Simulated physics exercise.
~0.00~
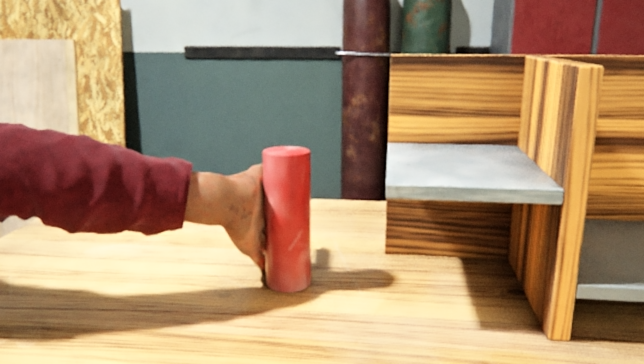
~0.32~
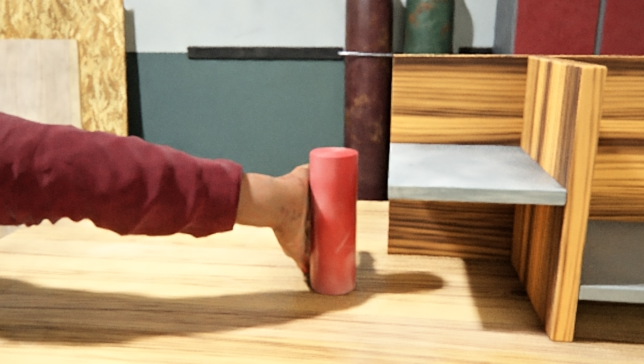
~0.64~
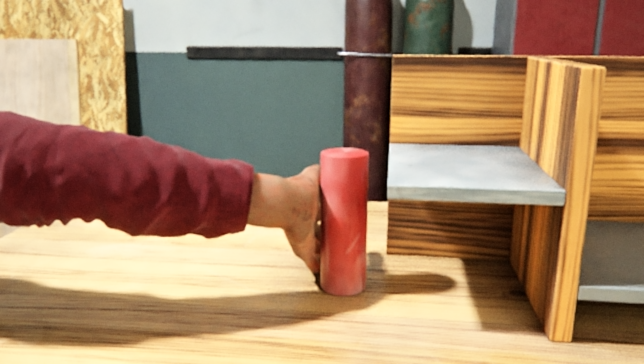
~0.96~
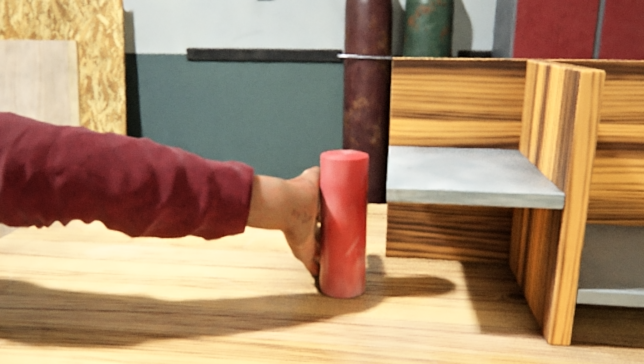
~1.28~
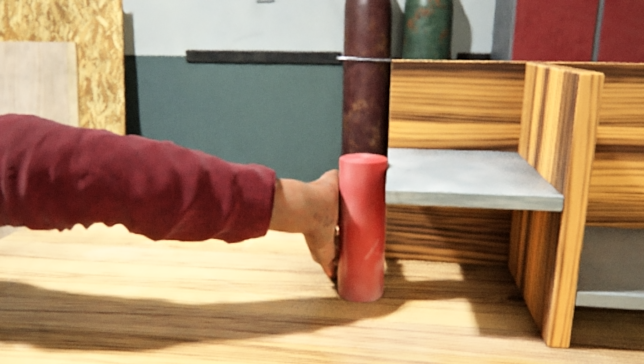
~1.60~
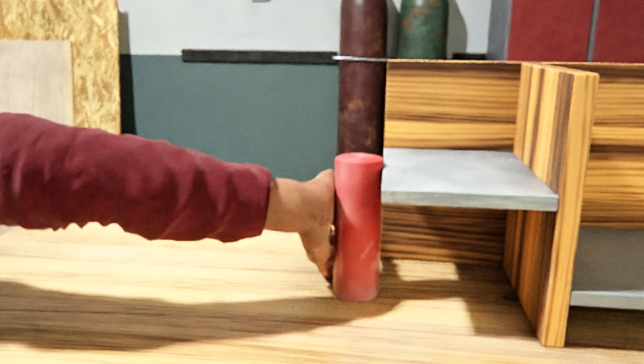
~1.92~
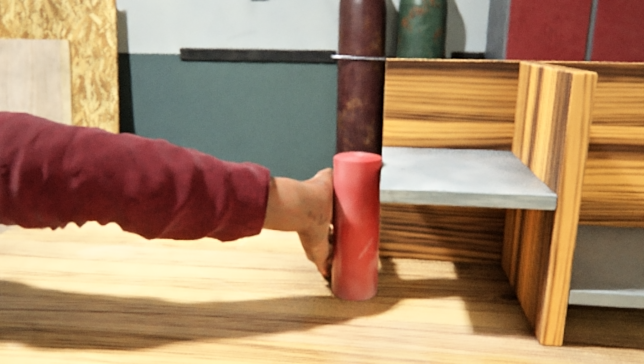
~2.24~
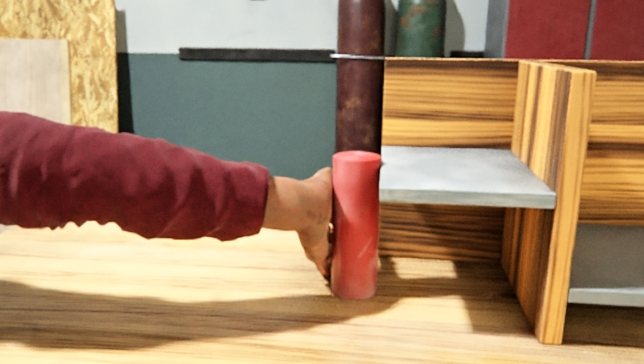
Red candle being pushed upright to the right across a wooden surface by a hand, stopping against the grey shelf's edge.
